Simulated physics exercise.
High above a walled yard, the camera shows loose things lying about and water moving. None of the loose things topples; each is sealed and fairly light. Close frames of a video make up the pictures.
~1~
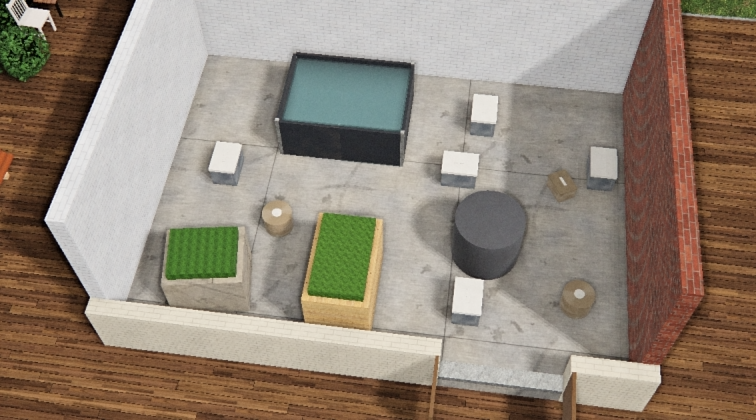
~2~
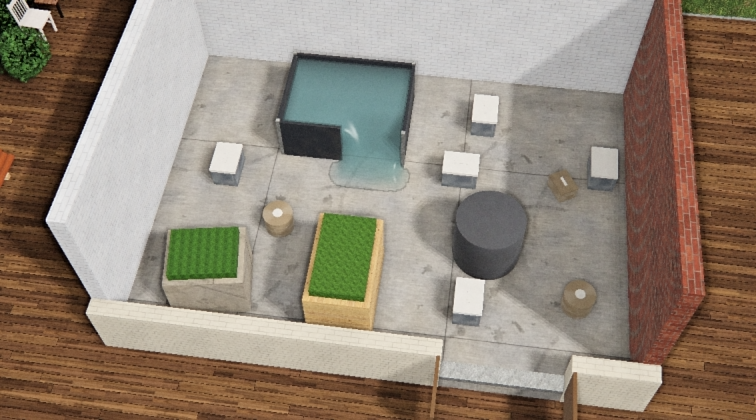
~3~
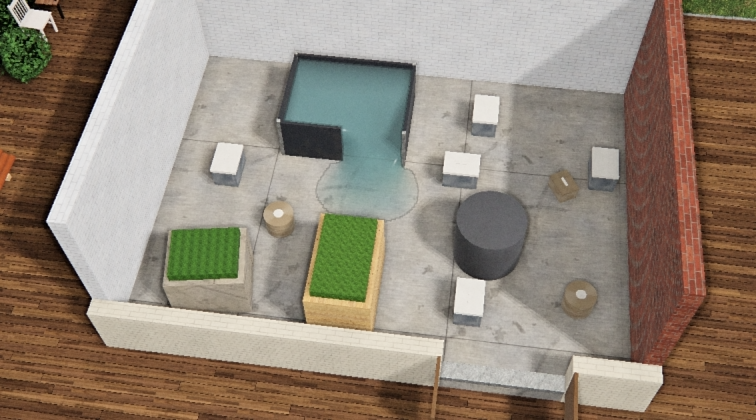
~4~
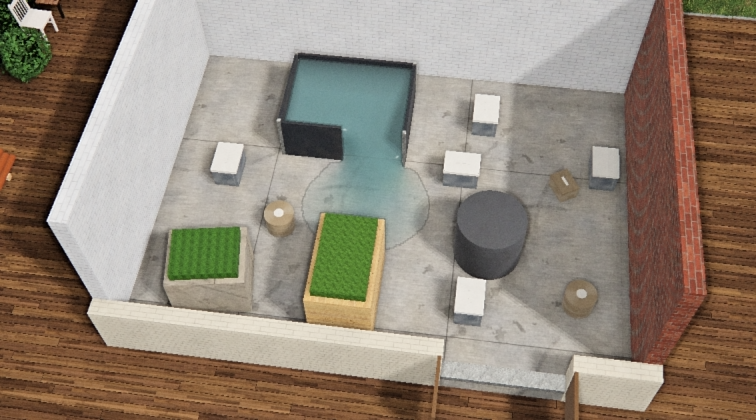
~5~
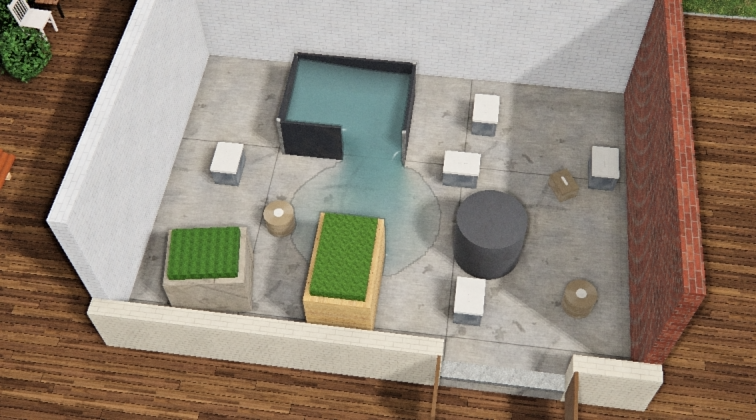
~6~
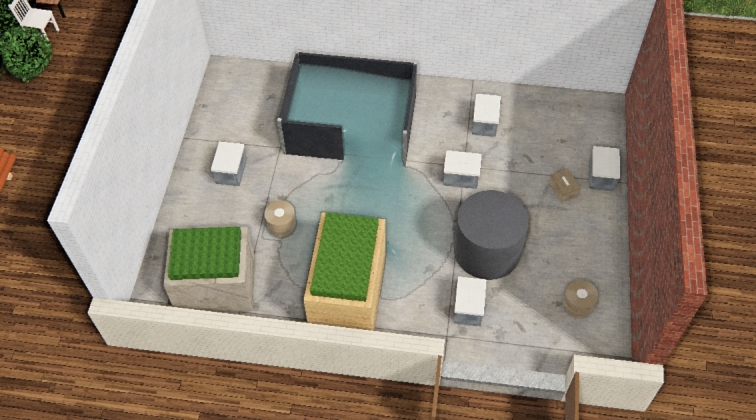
We see a walled yard from above, with pale blocks, small round objects and grass-topped boxes on concrete; part of a dark tank's front opens, and water pours through the gap and spreads across the floor while the objects stay put.
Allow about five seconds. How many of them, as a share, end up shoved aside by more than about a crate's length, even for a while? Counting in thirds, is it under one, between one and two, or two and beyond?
In thirds: Under one.
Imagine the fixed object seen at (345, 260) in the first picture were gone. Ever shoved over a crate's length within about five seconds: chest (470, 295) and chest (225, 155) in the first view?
Going through them as asked, I'd say travelled that much for the first and too little for the second.
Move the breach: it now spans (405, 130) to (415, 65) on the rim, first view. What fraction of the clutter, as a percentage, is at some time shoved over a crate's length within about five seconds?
Near 60 in a hundred.
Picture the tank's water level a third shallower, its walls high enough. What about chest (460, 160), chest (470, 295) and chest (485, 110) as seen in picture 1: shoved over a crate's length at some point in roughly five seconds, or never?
Fell short, went the distance, fell short.
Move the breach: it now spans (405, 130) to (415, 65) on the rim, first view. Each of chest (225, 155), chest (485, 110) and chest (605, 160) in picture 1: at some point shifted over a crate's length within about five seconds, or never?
Working through them in order, the first not displaced that far, the second gets shoved clear and the last gets shoved clear.
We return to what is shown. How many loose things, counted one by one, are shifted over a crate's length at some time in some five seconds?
The figure is 2.
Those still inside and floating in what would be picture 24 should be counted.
Number: 0.
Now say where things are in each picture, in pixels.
The first picture shows a chest at (225, 156) rests on the ground; a tub at (579, 294), on the bottom; 0 of 8 have shifted.
The second picture shows a chest at (226, 157) rests on the ground; a tub at (580, 294) rests on the ground; 0 of 8 have shifted.
The third picture shows a chest at (227, 157) rests on the ground; a tub at (581, 294), on the bottom; 0 of 8 have shifted.
The fourth picture shows a chest at (227, 157), on the bottom; a tub at (582, 294) rests on the ground; 0 of 8 have shifted.
The fifth picture shows a chest at (227, 157), on the bottom; a tub at (581, 294) rests on the ground; 0 of 8 have shifted.
The sixth picture shows a chest at (228, 156), on the bottom; a tub at (582, 294) rests on the ground; 0 of 8 have shifted.
A moment on, 0 of 8 are well off their spots; 0 afloat.
Next, 2 of 8 are well off their spots; 0 afloat.
Later, 2 of 8 are well off their spots; 0 afloat.
In the end, 2 of 8 are well off their spots, and 2 have been at some point; 0 afloat.
